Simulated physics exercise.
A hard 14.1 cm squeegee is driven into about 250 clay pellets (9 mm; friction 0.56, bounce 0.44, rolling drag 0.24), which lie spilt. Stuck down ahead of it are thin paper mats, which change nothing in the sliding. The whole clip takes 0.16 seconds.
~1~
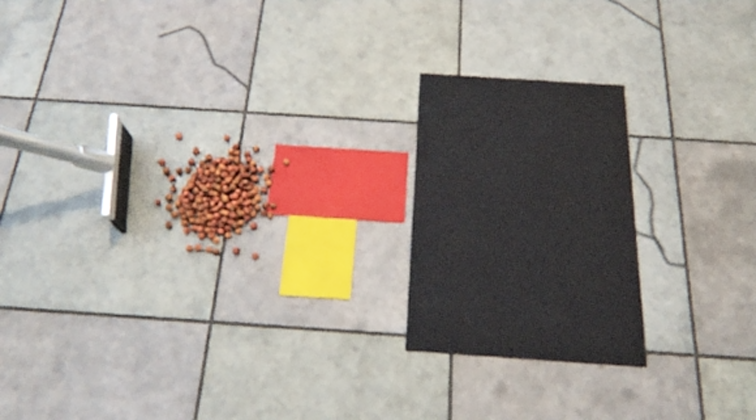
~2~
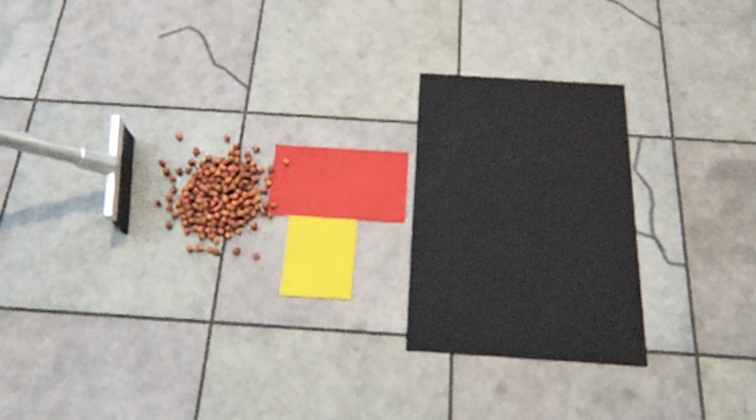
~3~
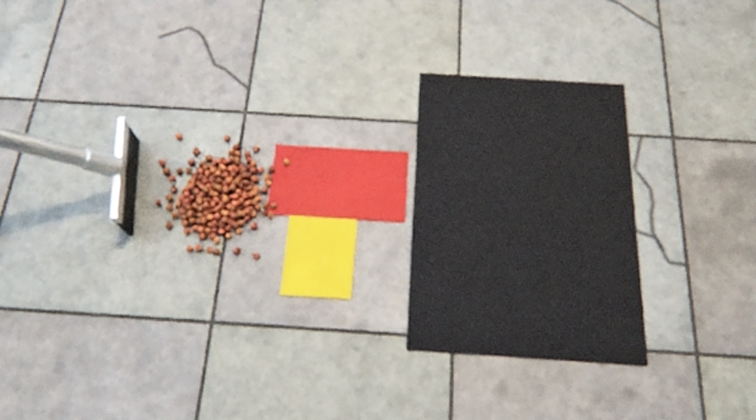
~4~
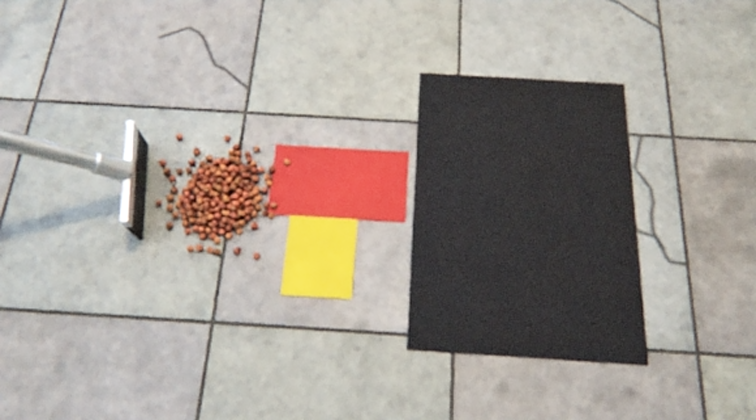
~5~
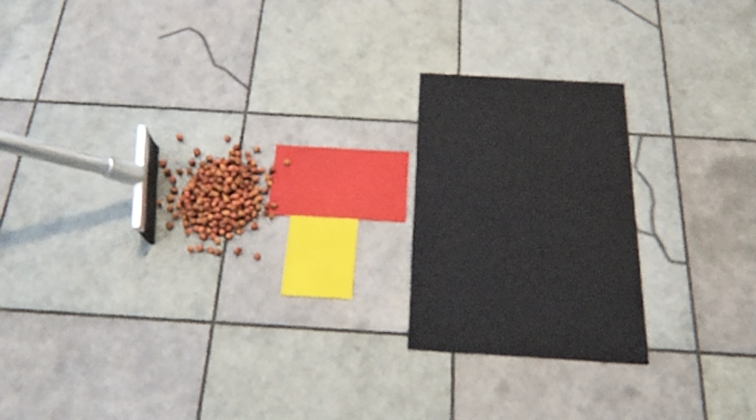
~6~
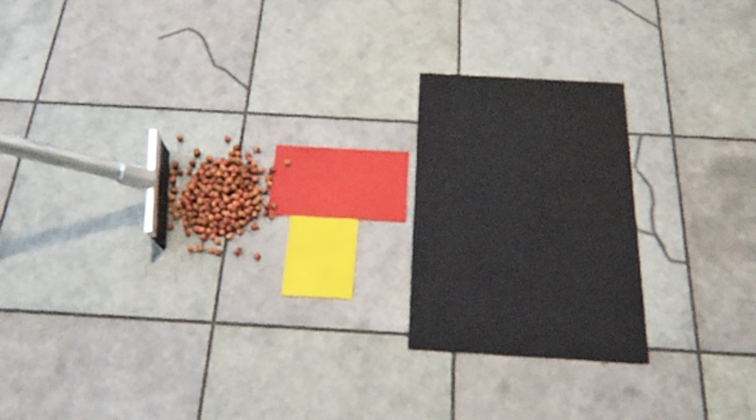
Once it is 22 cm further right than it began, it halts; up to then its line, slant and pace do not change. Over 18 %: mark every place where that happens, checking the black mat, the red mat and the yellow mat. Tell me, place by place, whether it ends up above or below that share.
Place by place: Black mat, below the mark; red mat, above the mark; yellow mat, above the mark.
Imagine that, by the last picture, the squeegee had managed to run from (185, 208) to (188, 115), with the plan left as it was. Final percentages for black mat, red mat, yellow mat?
Black mat 0, red mat 45, yellow mat 10.
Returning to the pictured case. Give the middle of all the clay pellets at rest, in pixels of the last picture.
Look at about (308, 210), that's the middle.
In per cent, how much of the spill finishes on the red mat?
Some 35 %.
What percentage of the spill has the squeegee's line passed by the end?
Some 25 percent.
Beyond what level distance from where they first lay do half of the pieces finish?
Close to 12 cm, measured level.
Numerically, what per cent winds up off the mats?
I'd reckon some 25 per cent.
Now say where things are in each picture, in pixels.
In the first frame, squeegee from (109, 215) to (117, 121); moved 0.0 cm; pieces shifted so far, 0; middle of the spill at (218, 188); yellow mat at (319, 257); red mat at (339, 183); black mat at (523, 208).
In the second frame, squeegee from (111, 217) to (119, 122); moved 0.3 cm; pieces shifted so far, 0; middle of the spill at (218, 188).
In the third frame, squeegee from (117, 219) to (124, 124); moved 1.0 cm; pieces shifted so far, 0; middle of the spill at (219, 188).
In the fourth frame, squeegee from (127, 223) to (133, 128); moved 2.3 cm; pieces shifted so far, 0; middle of the spill at (219, 188).
In the fifth frame, squeegee from (139, 227) to (145, 132); moved 4.0 cm; pieces shifted so far, 0; middle of the spill at (219, 188).
In the sixth frame, squeegee from (151, 232) to (156, 136); moved 5.6 cm; pieces shifted so far, 4; middle of the spill at (219, 189); yellow mat at (321, 257); red mat at (340, 183); black mat at (524, 206).
Then, 0.20 s after the last picture, squeegee 16 cm from its start, spill 15 cm wide; red mat 20 %, off the mats 75 %.
Then, 0.40 s after the last picture, squeegee 23 cm from its start, spill 18 cm wide; yellow mat 45 %, red mat 35 %, off the mats 25 %.
Then, 0.58 s after the last picture, squeegee 23 cm from its start, spill 18 cm wide; yellow mat 40 %, red mat 35 %, off the mats 25 %.
In the end, yellow mat 40 %, red mat 35 %, black mat 0 %, off the mats 25 %.
